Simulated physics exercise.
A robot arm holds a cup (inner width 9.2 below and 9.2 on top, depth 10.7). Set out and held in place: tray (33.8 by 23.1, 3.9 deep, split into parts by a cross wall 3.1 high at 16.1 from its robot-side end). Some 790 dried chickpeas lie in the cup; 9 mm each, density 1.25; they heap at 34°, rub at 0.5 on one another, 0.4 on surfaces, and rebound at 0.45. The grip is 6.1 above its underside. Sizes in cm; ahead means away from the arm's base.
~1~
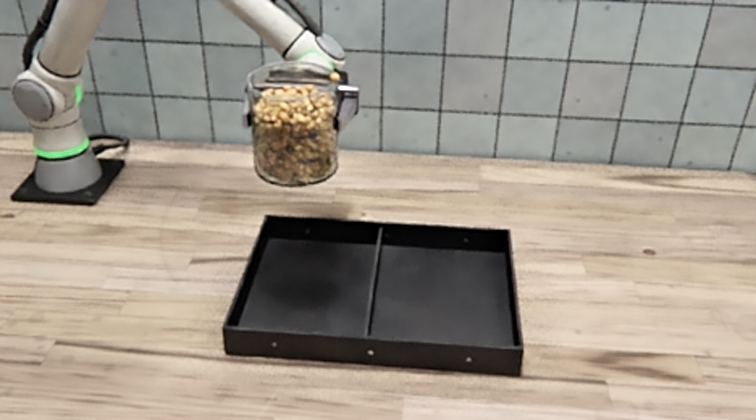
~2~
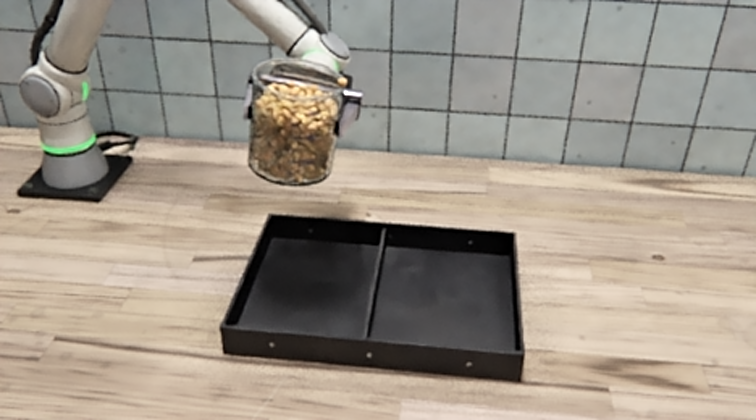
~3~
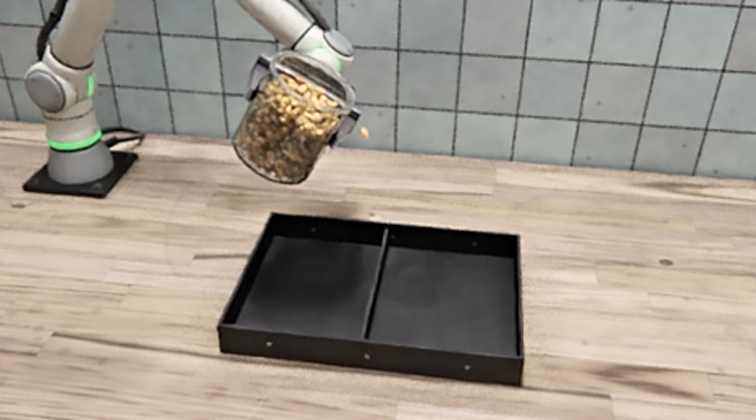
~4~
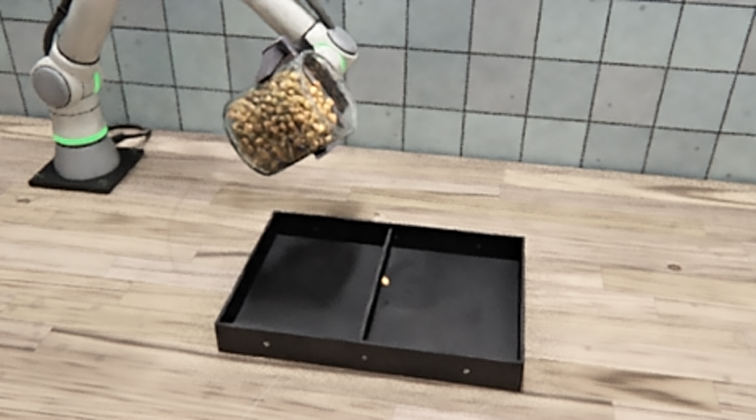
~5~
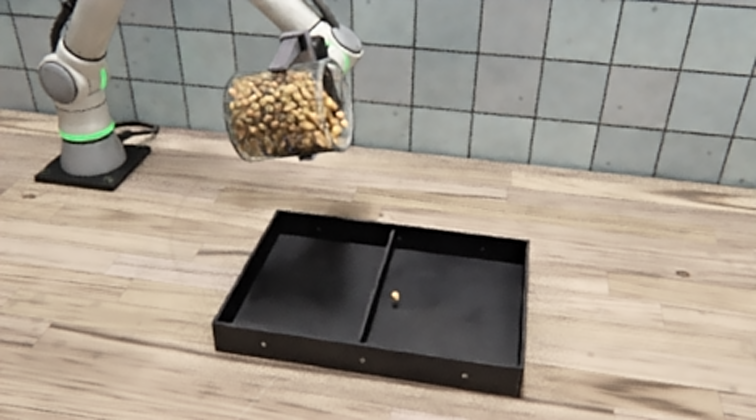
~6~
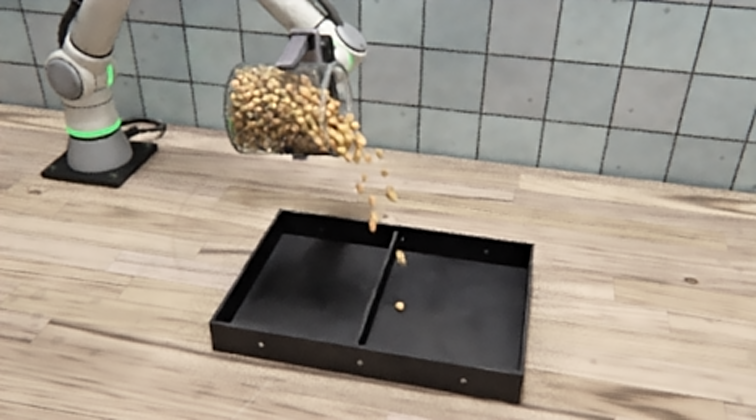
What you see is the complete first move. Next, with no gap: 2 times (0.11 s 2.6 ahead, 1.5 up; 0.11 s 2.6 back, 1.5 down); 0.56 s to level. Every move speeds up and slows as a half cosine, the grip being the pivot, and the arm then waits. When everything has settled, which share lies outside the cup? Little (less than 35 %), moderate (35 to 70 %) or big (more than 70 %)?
Outside the cup the share is moderate, 35 to 70 %.
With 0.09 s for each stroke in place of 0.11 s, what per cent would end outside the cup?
In that case some 70 per cent.
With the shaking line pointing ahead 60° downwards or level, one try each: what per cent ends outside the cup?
About 20 and 55 per cent.
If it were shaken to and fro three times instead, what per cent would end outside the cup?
In that case some 70 per cent.
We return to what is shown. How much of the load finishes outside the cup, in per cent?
Roughly 60 per cent.
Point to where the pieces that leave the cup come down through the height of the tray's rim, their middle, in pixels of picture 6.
Around (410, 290).
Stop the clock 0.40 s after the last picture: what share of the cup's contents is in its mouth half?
Roughly 75 per cent.
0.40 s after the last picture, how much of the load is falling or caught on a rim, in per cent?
Roughly 7 per cent.
Then, 0.40 s on, tilted 84° forward, highest piece 27 above the table; 464 in the cup, 249 in the far-side part, 21 in the robot-side part, 54 in flight or on a rim.
Then, 0.80 s on, tilted 24° forward, highest piece 28 above the table; 430 in the far-side part, 299 in the cup, 54 in the robot-side part, 2 on the table or floor, 3 in flight or on a rim.
Then, 1.20 s on, level, highest piece 26 above the table; 433 in the far-side part, 299 in the cup, 54 in the robot-side part, 2 on the table or floor.
Then, 2.25 s on, level, highest piece 25 above the table; 433 in the far-side part, 299 in the cup, 54 in the robot-side part, 2 on the table or floor.
In the end, 433 in the far-side part, 299 in the cup, 54 in the robot-side part, 2 on the table or floor. That is 62 % outside the cup.
